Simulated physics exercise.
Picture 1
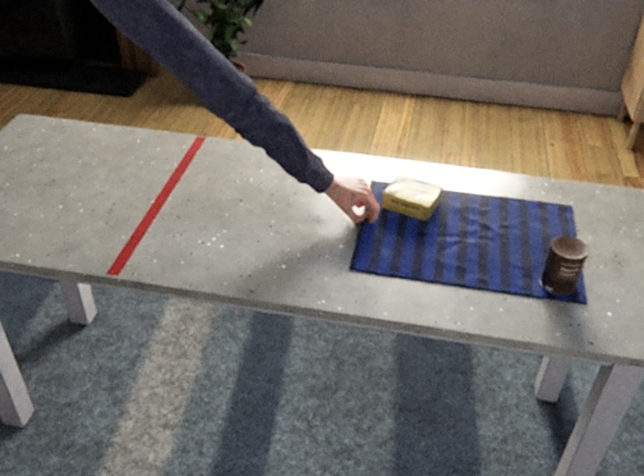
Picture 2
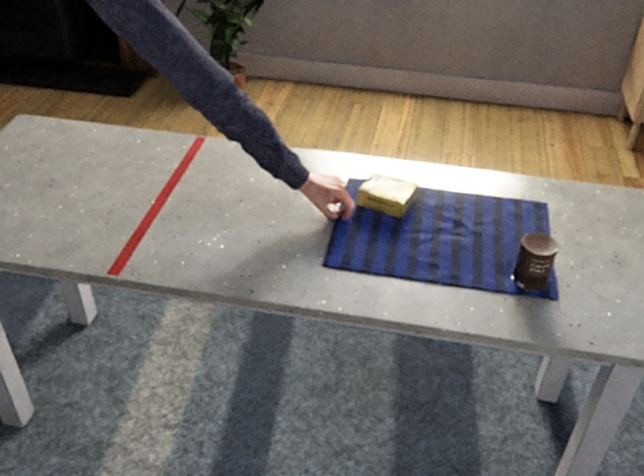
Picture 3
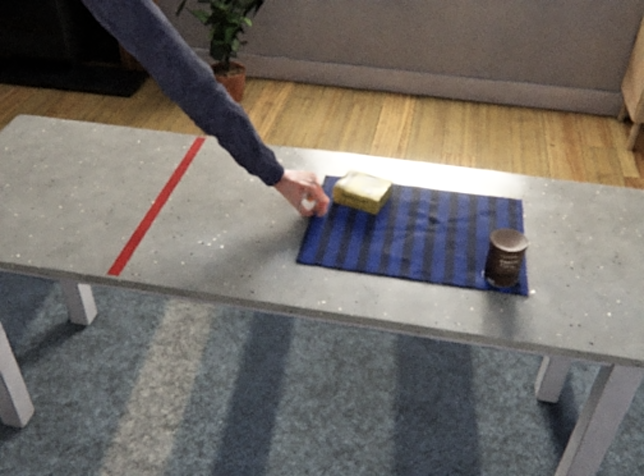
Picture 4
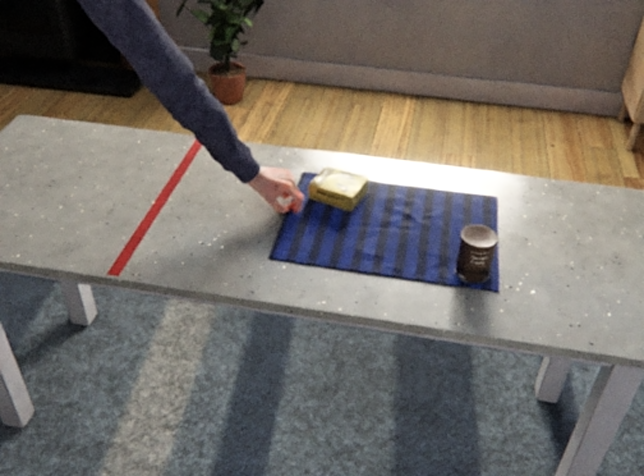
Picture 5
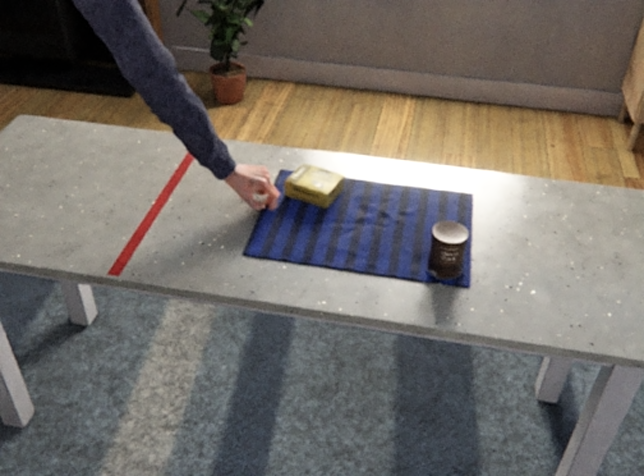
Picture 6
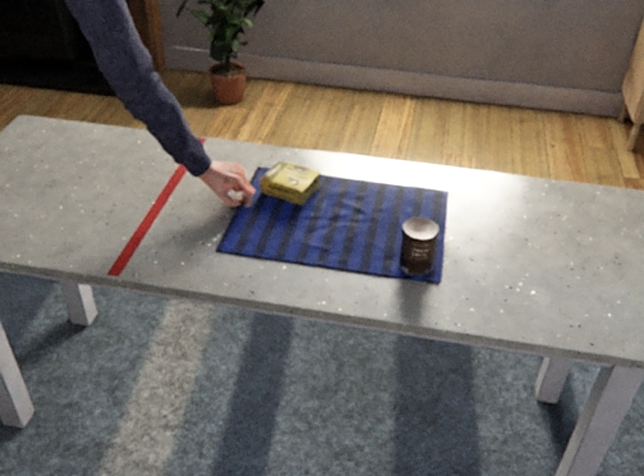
Blue striped cloth sliding left along a grey table toward a red line, pulled by a hand, carrying a yellow packet and brown tin.
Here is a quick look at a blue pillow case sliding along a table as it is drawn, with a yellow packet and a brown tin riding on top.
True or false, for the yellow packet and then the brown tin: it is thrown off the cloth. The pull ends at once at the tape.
Taking each, the yellow packet: True, the brown tin: False.
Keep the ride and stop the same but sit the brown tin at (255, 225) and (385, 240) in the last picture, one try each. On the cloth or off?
First spot: It gets flung off; second spot: It rides out the stop.
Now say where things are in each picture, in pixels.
Pillow case end (350, 269); yellow packet (413, 189); brown tin (570, 247); tape (122, 260), in the first frame.
Pillow case end (323, 266), far hem (558, 300); brown tin (540, 243), in the second frame.
Pillow case end (296, 262); yellow packet (364, 184), in the third frame.
Pillow case end (269, 258), far hem (499, 292); brown tin (480, 236), in the fourth frame.
Pillow case end (242, 255); yellow packet (315, 178), in the fifth frame.
Pillow case end (216, 251), far hem (441, 283); yellow packet (291, 175); brown tin (421, 228); tape (122, 260), in the sixth frame.
Then, 0.11 s past the final frame, hem short of the tape; yellow packet on the cloth near (239, 176); brown tin on the cloth near (357, 238).
Then, 0.22 s past the final frame, hem at the tape; yellow packet on the cloth near (192, 170); brown tin on the cloth near (300, 230).
When it is over, hem at the tape; yellow packet ahead of the hem near (139, 164); brown tin on the cloth near (227, 220). The yellow packet shoots off the front and the brown tin remains aboard.
